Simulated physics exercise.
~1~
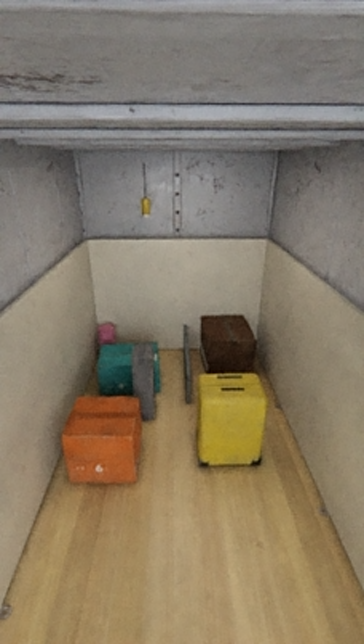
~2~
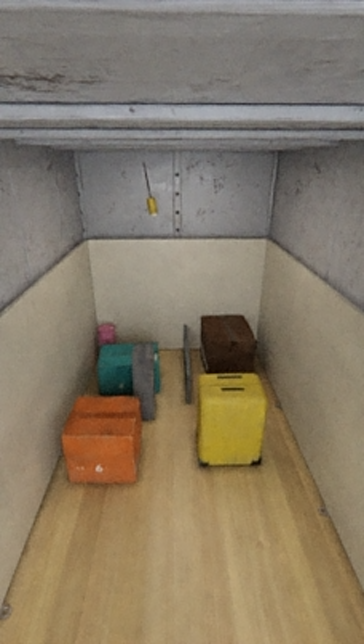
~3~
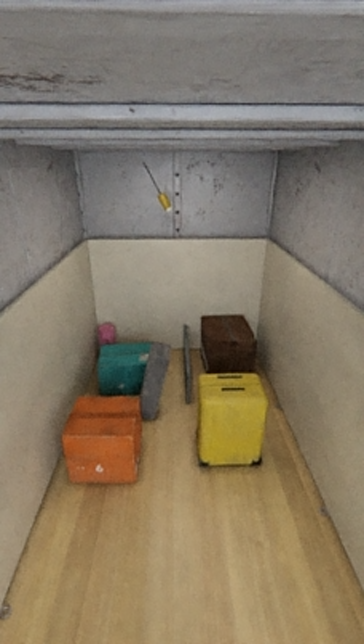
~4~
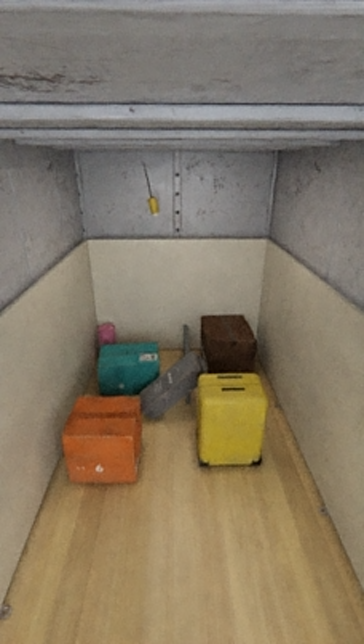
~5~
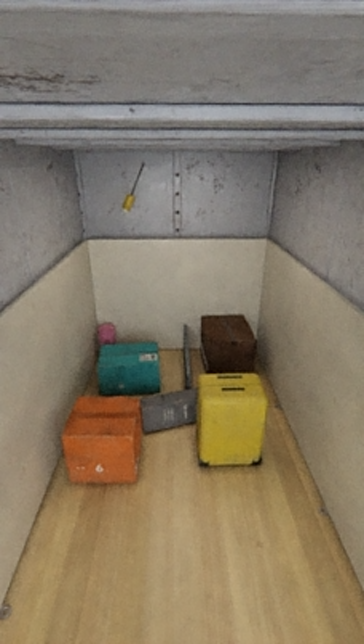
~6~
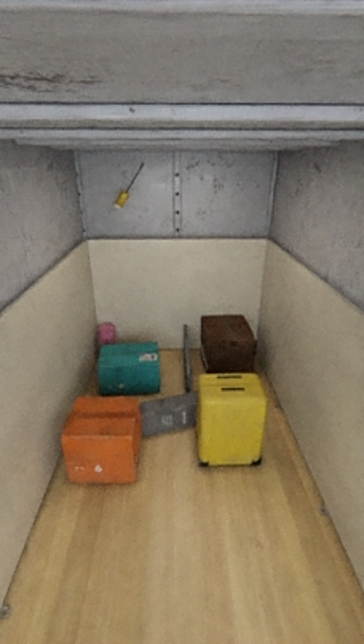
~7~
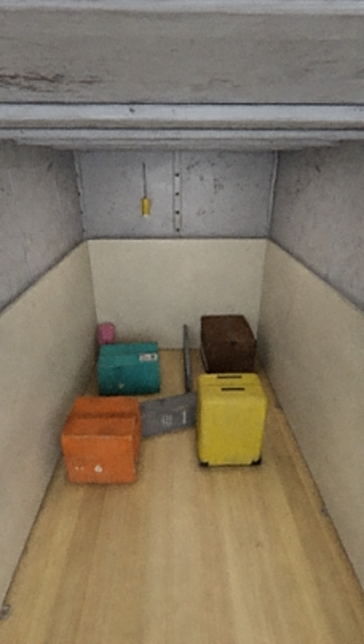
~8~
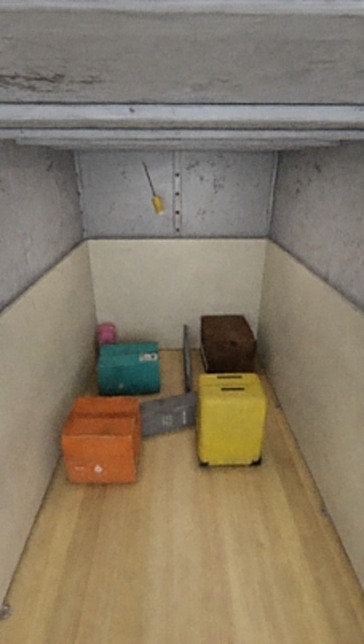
A narrow grey box stands upright beside a turquoise box in the load bay of a van, seen from the open end by a still camera. An orange box sits in front of them on the left, a small pink canister behind, and a yellow case and a brown box stand on the right. As the hanging yellow lamp swings right, the grey box leans right, then topples further over. The lamp swings left and the box drops onto its side. It ends lying between the orange box and yellow case, while the others stay in place.
